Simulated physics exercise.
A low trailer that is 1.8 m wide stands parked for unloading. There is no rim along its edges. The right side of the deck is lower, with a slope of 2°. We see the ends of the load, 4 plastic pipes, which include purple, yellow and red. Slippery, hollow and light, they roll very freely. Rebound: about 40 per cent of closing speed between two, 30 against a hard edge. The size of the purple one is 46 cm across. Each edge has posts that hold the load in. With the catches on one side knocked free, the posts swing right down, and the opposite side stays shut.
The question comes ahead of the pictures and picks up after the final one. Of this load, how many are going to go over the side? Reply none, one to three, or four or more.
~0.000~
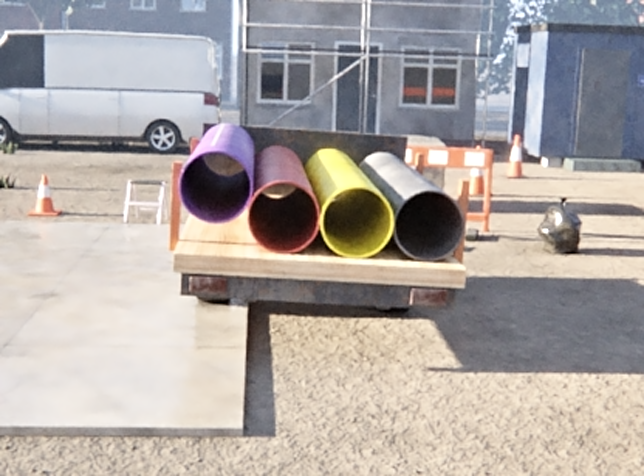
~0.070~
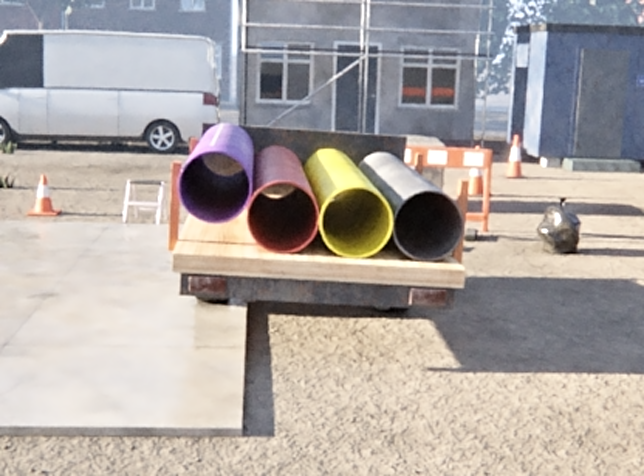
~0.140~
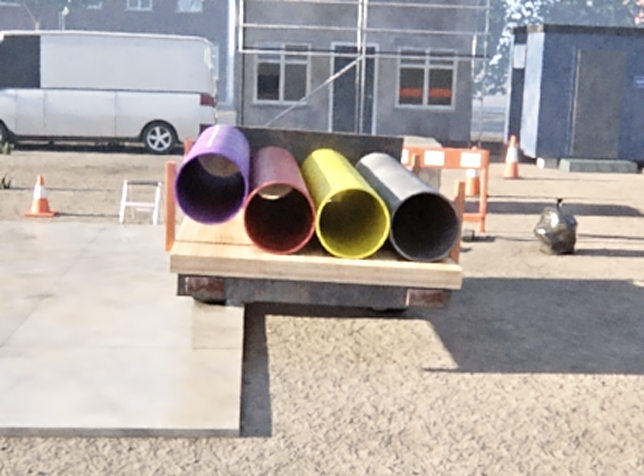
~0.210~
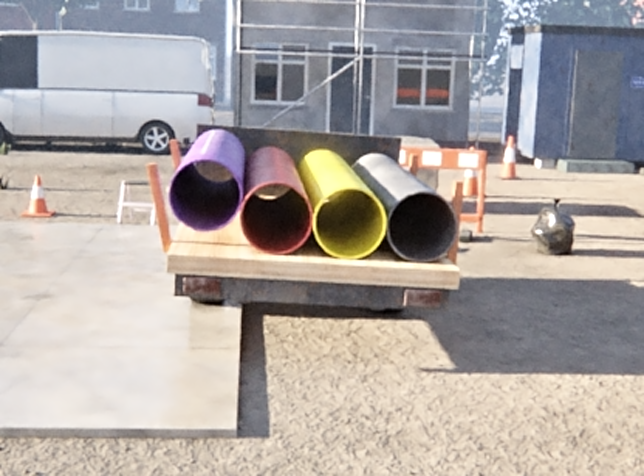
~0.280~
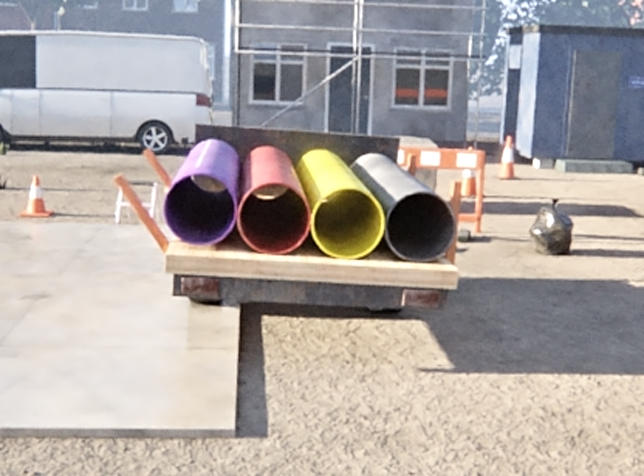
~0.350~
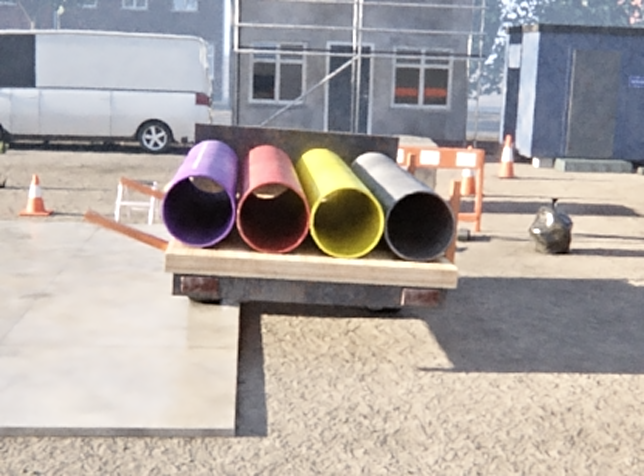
Reply: None.
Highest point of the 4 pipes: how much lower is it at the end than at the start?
15 cm.
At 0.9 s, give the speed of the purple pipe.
Close to 0.0 m/s then.
By 0.9 s, purple is on the deck, 15 cm from the left edge; yellow is on the deck, 70 cm from the right edge; red is on the deck, 65 cm from the left edge; 0 of 4 are off.
Finally (1.6 s), purple is on the deck, 20 cm from the left edge; yellow is on the deck, 70 cm from the right edge; red is on the deck, 65 cm from the left edge; 0 of 4 are off.
